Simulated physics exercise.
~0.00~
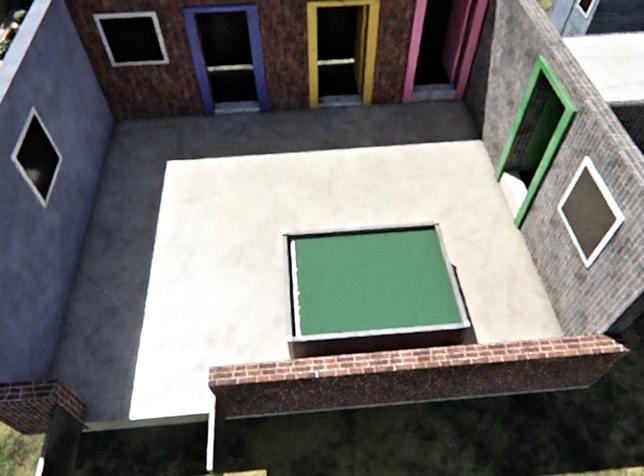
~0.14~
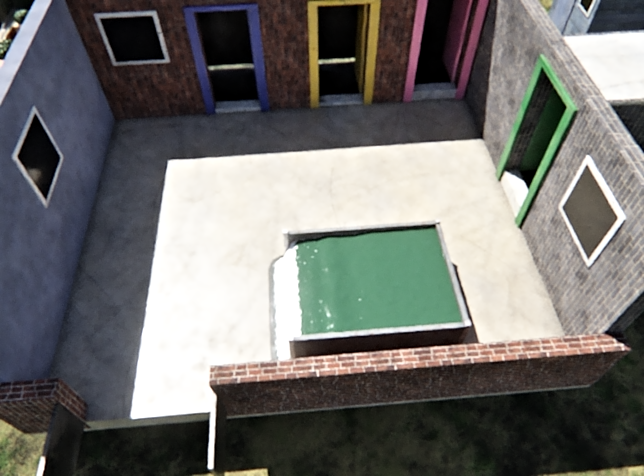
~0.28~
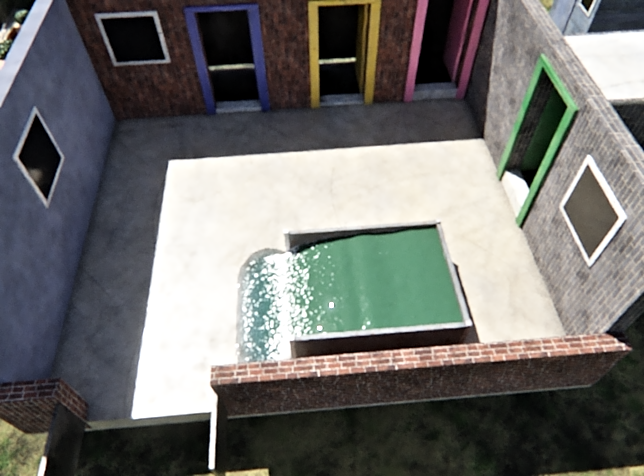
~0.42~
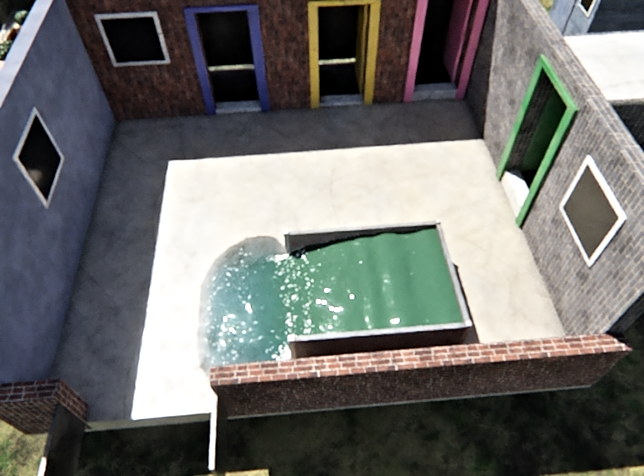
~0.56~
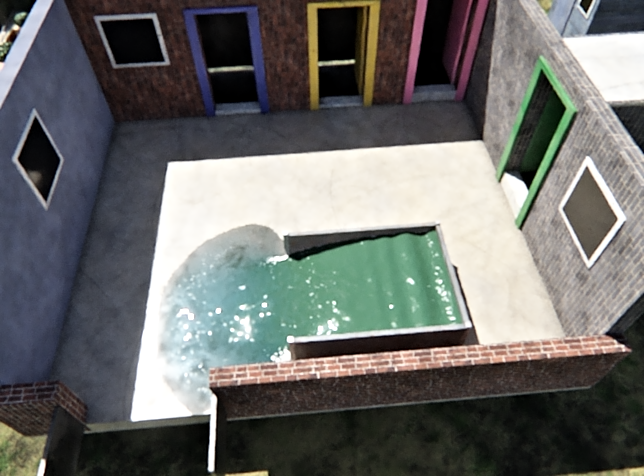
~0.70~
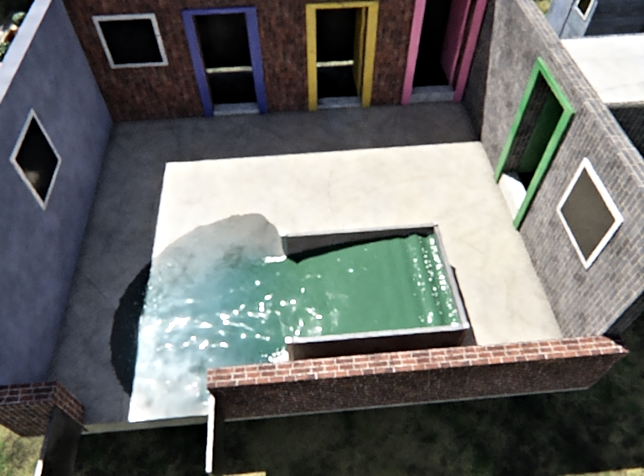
Green water burst out of the left side of a rectangular tank in a walled yard, then fanned out leftward across the pale floor in a widening, glittering sheet while the tank's level dropped slightly.
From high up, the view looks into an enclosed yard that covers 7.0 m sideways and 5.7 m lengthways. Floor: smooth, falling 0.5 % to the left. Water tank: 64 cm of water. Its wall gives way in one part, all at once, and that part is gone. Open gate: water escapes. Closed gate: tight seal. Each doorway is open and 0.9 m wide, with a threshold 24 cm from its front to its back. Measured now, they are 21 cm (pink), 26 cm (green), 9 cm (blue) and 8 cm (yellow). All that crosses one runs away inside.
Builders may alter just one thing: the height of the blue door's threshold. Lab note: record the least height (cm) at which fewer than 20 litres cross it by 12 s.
Least height: 6.5 cm.
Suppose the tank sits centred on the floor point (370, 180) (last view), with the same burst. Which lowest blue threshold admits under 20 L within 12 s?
In this case, 8.0 cm or so.
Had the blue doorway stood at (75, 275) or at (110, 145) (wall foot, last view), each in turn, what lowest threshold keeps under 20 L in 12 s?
Roughly 23 cm, then roughly 14.5 cm.
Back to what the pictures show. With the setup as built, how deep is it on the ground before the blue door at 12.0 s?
4.0 cm.
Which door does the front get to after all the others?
Answer: Green.
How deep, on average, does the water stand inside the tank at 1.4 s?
Near 34 cm, averaged.
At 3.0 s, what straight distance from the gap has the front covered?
Roughly 5.6 metres.
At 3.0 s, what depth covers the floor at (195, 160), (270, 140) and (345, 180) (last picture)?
Around 1 cm, 0 cm and 0 cm.
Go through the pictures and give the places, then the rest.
In the first frame, still water, 64 cm deep, in the water tank at (369, 279); the blue door at (230, 68) is dry.
In the second frame, the front is at (276, 352), 0.3 m from the gap at (292, 301); 0.3 m2 of floor is wet, 64 cm left at the back.
In the third frame, the gap is at (293, 302), the front 0.7 m out at (242, 347); the back of the water tank holds 64 cm.
In the fourth frame, water pours out at (293, 303) and has run 1.3 m, to (203, 331); about 9 cm deep outside, 64 cm at the back.
In the fifth frame, the front is at (162, 352), 1.8 m from the gap at (292, 305); 4.1 m2 of floor is wet, 59 cm left at the back.
In the sixth frame, water pours out at (290, 306) and has run 2.4 m, to (118, 340); about 6 cm deep outside, 54 cm at the back; 2.8 m in a straight line remain to the blue door at (229, 70).
After 1.4 s water covers 30 % of the floor, deepest (33 cm) near (40, 410); it has not reached the blue door.
After 3.0 s water covers 40 % of the floor, deepest (30 cm) near (113, 126); it has not reached the blue door.
After 12.0 s water covers 95 % of the floor, deepest (8 cm) near (497, 369); 4 cm at the blue door, 6 litres in over its 9 cm threshold.
At the blue door as built, the water arrived by 3.7 s and peaked near 12 cm at 5.0 s.
With a threshold of 5.5 cm, 30 litres would have come in within the 12 s; with 7.5 cm, 13 litres. So under 20 litres takes about 6.5 cm.
